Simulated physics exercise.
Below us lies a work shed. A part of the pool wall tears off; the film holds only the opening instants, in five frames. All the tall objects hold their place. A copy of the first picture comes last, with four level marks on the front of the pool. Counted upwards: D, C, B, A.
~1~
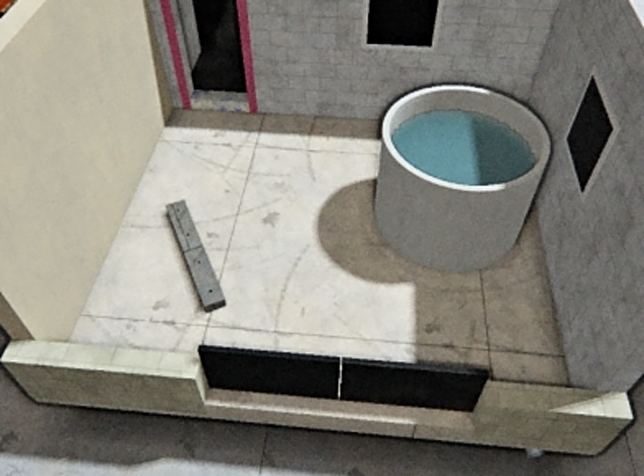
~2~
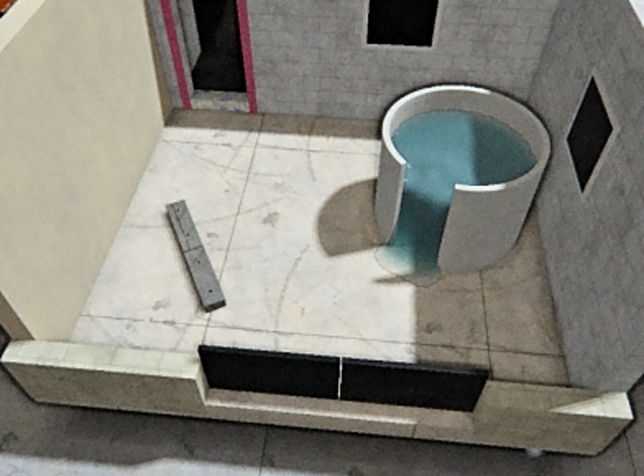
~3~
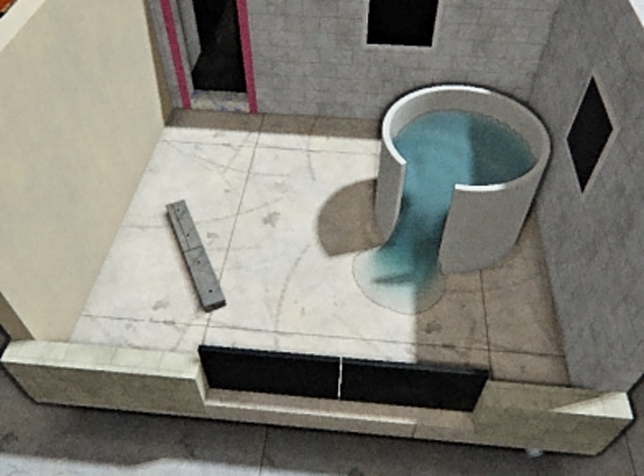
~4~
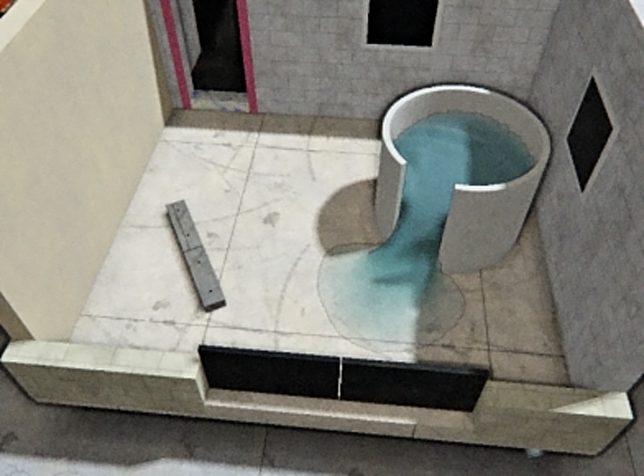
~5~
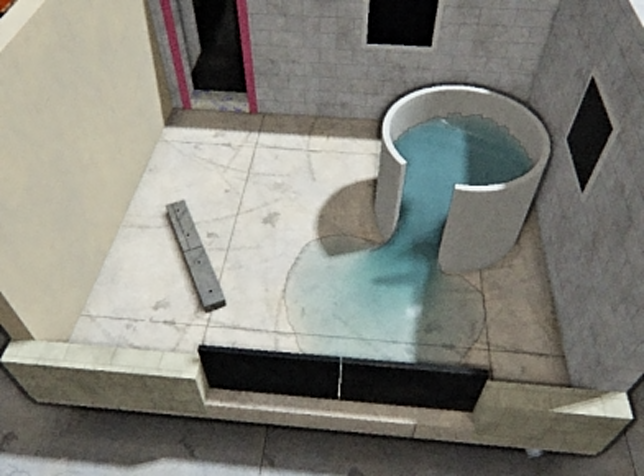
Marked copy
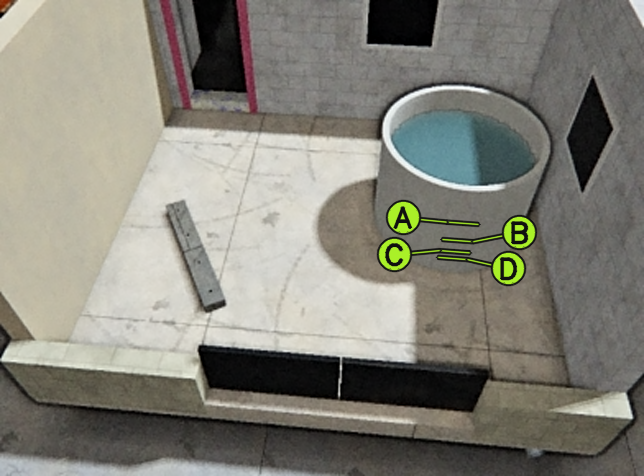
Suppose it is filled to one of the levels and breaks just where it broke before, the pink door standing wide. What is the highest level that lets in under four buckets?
Take A.
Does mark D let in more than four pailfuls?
No, not at all.
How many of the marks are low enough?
All four.
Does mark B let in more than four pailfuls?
No.
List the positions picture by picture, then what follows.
The first picture shows water in the pool at rest, its middle at (461, 153); foot of the pink doorway at (221, 110); shut gate at (341, 365).
In the second picture, 1 % of the ground under water, visible out to (381, 251).
In the third picture, 3 % of the ground under water, visible out to (390, 301).
In the fourth picture, 8 % of the ground under water, visible out to (331, 301).
In the fifth picture, 14 % of the ground under water, visible out to (297, 307).
In lime, A at (462, 223); B at (457, 240); C at (454, 251); D at (452, 258); from the bottom up D, C, B, A.
With A, a splash gets over, under a bucket.
With B, nothing gets over.
With C, nothing gets over.
With D, nothing gets over.
